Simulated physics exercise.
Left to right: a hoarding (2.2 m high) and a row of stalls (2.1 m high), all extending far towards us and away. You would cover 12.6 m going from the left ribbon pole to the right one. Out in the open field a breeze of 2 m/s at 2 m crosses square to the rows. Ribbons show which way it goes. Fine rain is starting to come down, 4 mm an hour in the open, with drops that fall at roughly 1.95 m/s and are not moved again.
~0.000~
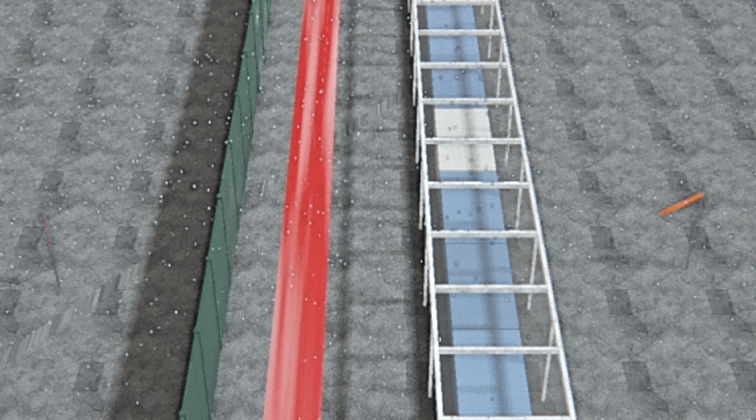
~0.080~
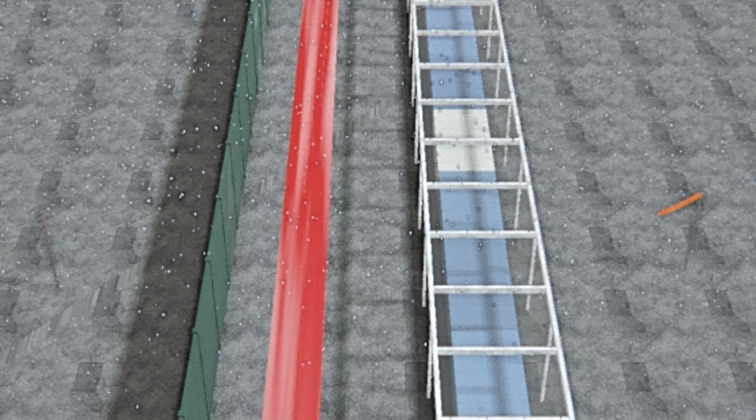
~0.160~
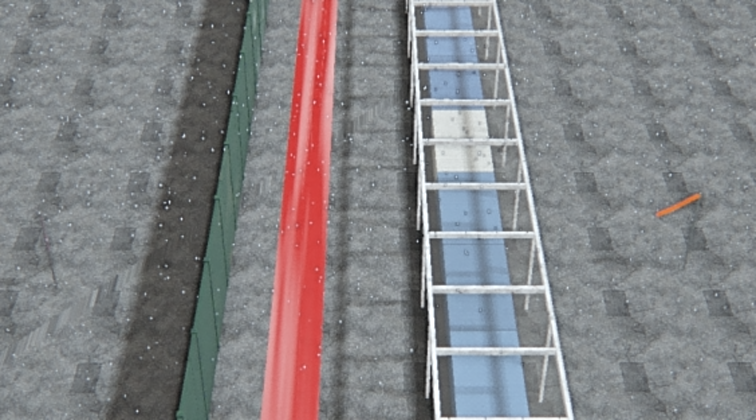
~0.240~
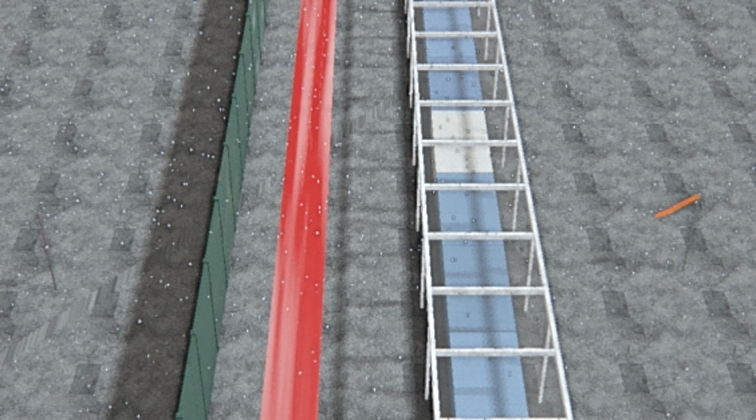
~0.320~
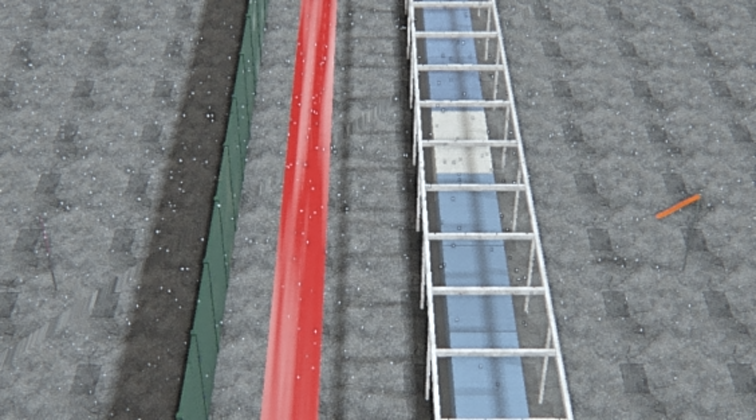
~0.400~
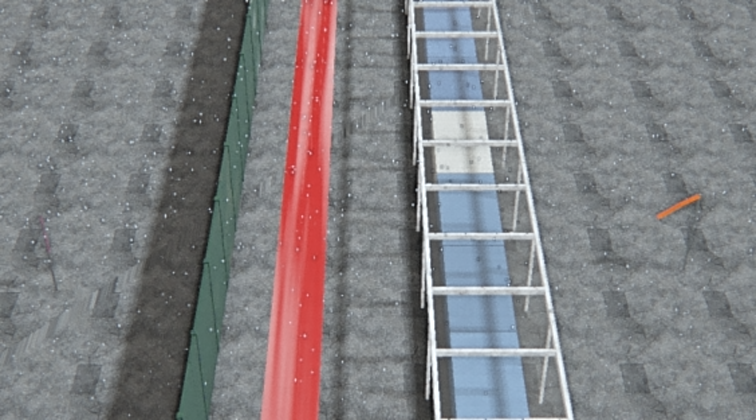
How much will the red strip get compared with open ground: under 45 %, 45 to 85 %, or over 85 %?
Over 85 %.
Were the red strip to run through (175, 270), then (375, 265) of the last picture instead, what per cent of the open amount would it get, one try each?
It would get around 100 percent the first time and around 40 percent the second.
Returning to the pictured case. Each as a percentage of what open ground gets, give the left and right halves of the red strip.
105 % left, 100 % right.
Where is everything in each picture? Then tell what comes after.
In the first frame, the rows stand in the wind.
In the second frame, the right ribbon ends at (659, 214), leaning 55 degrees to the left and the red one passes (302, 266).
In the third frame, above the rows the drops slant 55 degrees from upright, towards the left and the top of the hoarding crosses (228, 135).
In the fourth frame, the right ribbon ends at (657, 216), leaning 60 degrees to the left and the red one passes (305, 193).
In the fifth frame, above the rows the drops slant 55 degrees from upright, towards the left.
In the sixth frame, the right ribbon ends at (658, 217), leaning 55 degrees to the left and the top of the row of stalls crosses (470, 141).
10 minutes on, 0.7 mm on the red strip, 0.7 mm in the open.
30 minutes on, 2.1 mm on the red strip, 2.0 mm in the open.
60 minutes on, 4.1 mm on the red strip, 4.0 mm in the open, so the red strip has 103 % of the open amount; the left half of it has 104 %, the right half 102 %.
